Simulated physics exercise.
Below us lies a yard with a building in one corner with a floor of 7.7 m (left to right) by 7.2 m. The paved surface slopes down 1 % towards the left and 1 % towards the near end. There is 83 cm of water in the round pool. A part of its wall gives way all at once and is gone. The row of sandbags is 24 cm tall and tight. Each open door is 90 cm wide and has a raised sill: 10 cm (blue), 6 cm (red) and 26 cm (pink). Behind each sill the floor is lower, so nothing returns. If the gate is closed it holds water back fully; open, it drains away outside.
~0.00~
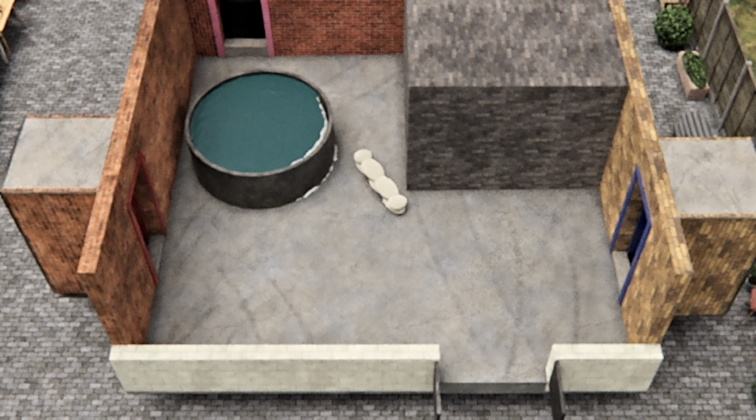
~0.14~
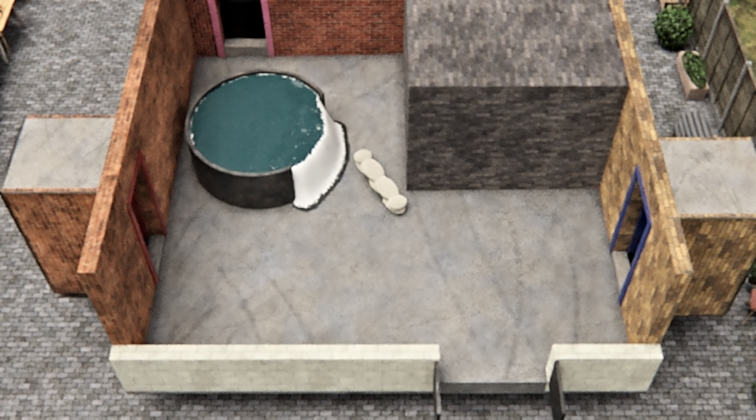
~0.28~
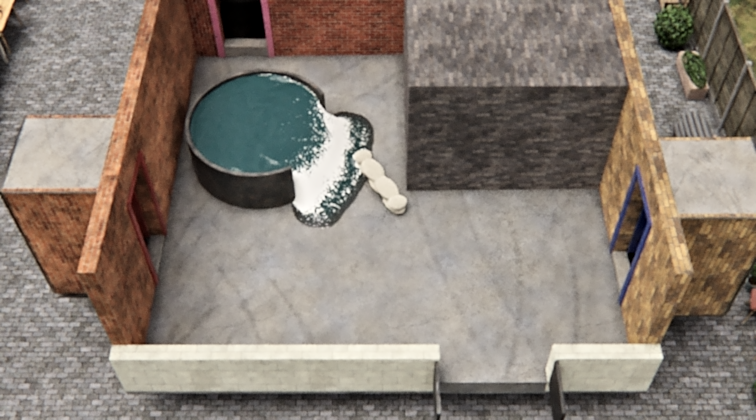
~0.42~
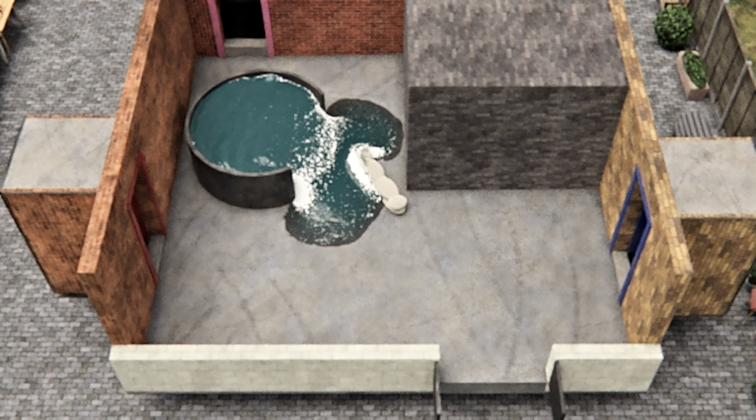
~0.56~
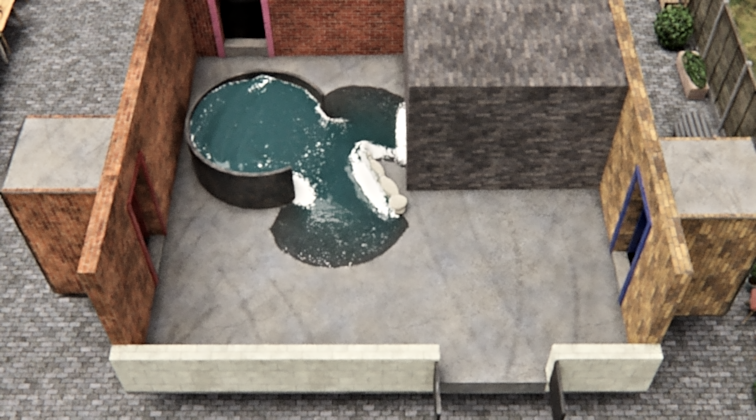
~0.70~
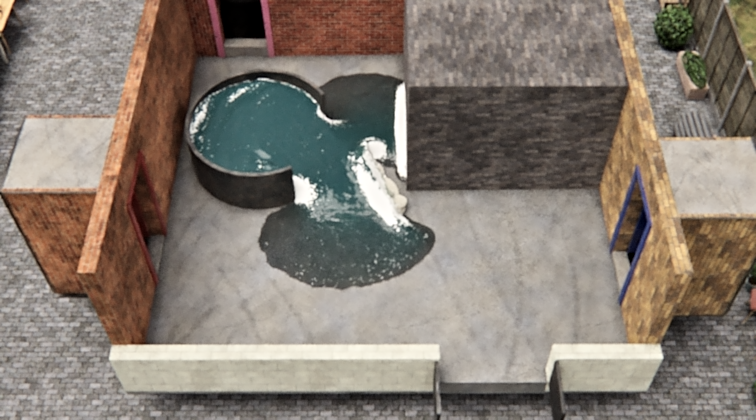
In a walled yard, water bursts from a round pool and spreads around a pale barrier.
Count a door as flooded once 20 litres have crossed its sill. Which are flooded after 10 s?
Within that time: At the blue door it keeps below the limit; at the red door it goes over the limit; at the pink door it does not reach the limit.
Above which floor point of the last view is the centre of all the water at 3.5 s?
Around (342, 186).
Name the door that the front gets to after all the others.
It is the red one.
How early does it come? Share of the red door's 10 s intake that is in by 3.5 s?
Some 0 per cent by then.
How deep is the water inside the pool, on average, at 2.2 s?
About 32 cm.
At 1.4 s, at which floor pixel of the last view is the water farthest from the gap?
Around (549, 318).
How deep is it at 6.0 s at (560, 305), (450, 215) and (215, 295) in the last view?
In that order: 8, 1 and 7 cm.
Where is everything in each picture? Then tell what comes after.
The round pool at (260, 123) is whole and still, 83 cm deep, in the first picture.
Water pours out at (328, 158) and has run 1.1 m, to (335, 124); deepest outside 42 cm, 83 cm at the round pool's back, in the second picture.
Water pours out at (328, 158) and has run 1.3 m, to (354, 117); deepest outside 49 cm, 83 cm at the round pool's back, in the third picture.
The front is at (337, 241), 1.7 m from the gap at (328, 160); 3.6 m2 of floor is under water; 83 cm left at the back of the round pool, in the fourth picture.
Water pours out at (328, 160) and has run 2.2 m, to (350, 261); deepest outside 51 cm, 79 cm at the round pool's back, in the fifth picture.
The front is at (386, 275), 2.6 m from the gap at (328, 160); 7.6 m2 of floor is under water; 70 cm left at the back of the round pool, in the sixth picture.
After 1.4 s water covers 40 % of the floor and is deepest (50 cm) near (401, 144); blue door not reached, red door not reached, pink door not reached.
After 2.2 s water covers 55 % of the floor and is deepest (42 cm) near (401, 137); blue door not reached, red door not reached, pink door not reached.
After 3.5 s water covers 80 % of the floor and is deepest (29 cm) near (391, 64); blue door 13 cm at the sill, 1 L in, red door not reached, pink door 7 cm at the sill, 0 L in.
After 6.0 s water covers 90 % of the floor and is deepest (24 cm) near (204, 125); blue door 6 cm at the sill, 6 L in, red door 13 cm at the sill, 17 L in, pink door 14 cm at the sill, 0 L in.
After 10.0 s water covers 95 % of the floor and is deepest (15 cm) near (336, 369); blue door 4 cm at the sill, 6 L in, red door 12 cm at the sill, 96 L in, pink door 12 cm at the sill, 0 L in.
